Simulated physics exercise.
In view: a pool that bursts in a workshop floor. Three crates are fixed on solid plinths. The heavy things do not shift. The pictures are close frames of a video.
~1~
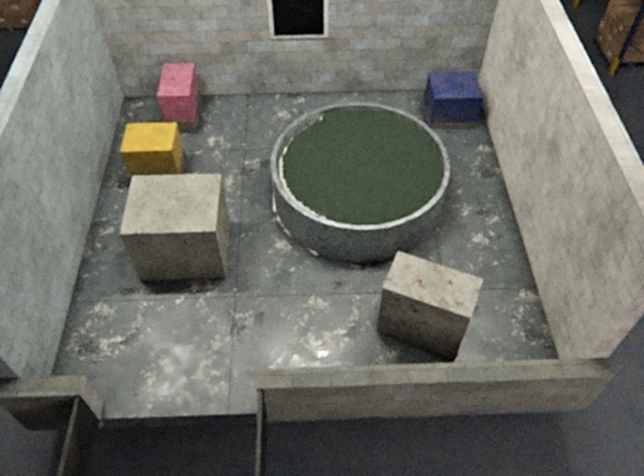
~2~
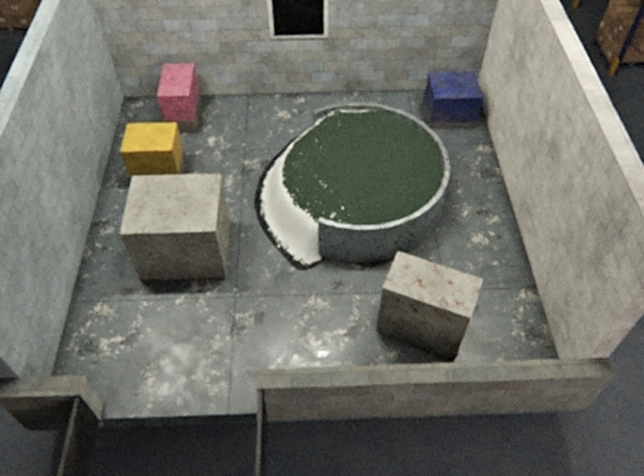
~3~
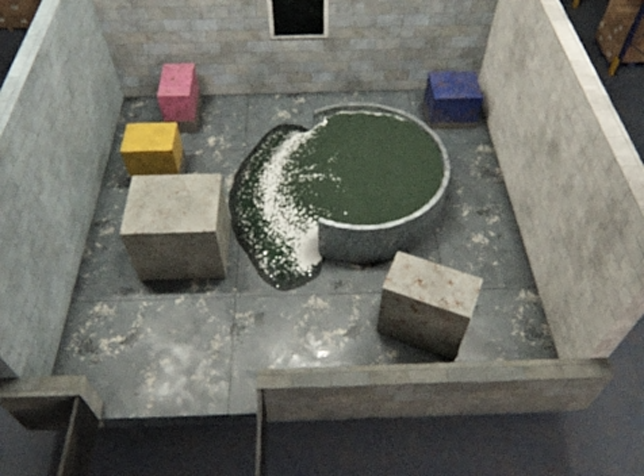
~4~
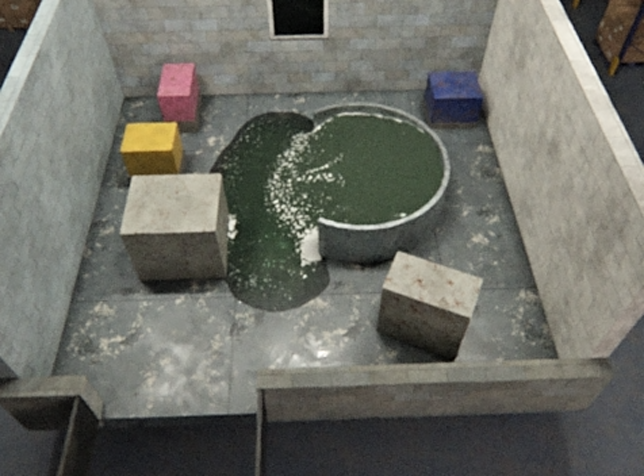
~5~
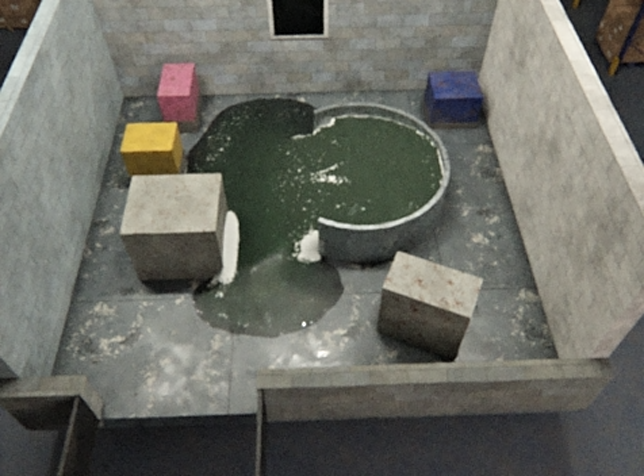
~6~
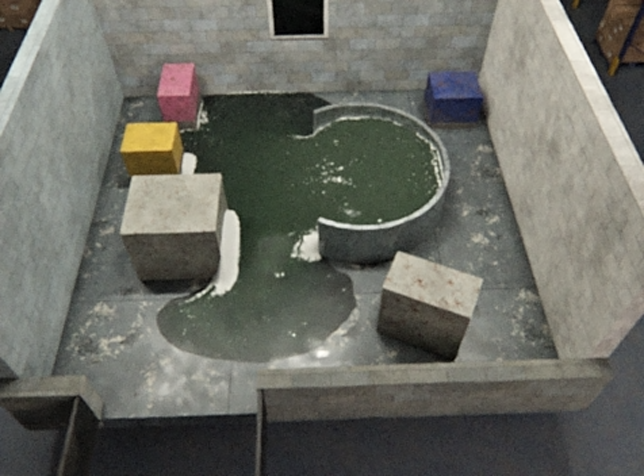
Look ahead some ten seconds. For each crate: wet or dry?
The pink crate is soaked; the yellow crate is soaked; the blue crate is soaked.
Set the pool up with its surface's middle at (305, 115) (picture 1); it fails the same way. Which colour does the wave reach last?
The one in blue.
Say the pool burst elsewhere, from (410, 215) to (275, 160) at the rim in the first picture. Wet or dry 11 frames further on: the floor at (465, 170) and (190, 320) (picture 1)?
One after the other: Clear, flooded.
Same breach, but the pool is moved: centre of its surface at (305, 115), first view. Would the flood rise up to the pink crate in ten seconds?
My reading: The pink crate takes water.
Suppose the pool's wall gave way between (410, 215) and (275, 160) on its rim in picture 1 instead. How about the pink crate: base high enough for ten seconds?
The pink crate keeps dry.
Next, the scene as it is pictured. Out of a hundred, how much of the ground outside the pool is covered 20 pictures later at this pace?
About 75 per cent.
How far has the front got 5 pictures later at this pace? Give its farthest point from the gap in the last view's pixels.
Around (45, 402).
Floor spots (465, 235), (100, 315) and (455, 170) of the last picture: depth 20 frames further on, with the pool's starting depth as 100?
In that order: 0, 8 and 0 per cent.
A moment on, water covers 50 % of the floor; the pink crate water round its plinth, the yellow crate water round its plinth, the blue crate not reached.
Next, water covers 60 % of the floor; the pink crate water round its plinth, the yellow crate water round its plinth, the blue crate not reached.
Then, water covers 75 % of the floor; the pink crate water round its plinth, the yellow crate water round its plinth, the blue crate water round its plinth.
Later, water covers 95 % of the floor; the pink crate water round its plinth, the yellow crate water round its plinth, the blue crate water round its plinth.
In the end, water covers 100 % of the floor; the pink crate was topped, the yellow crate was topped, the blue crate was topped.
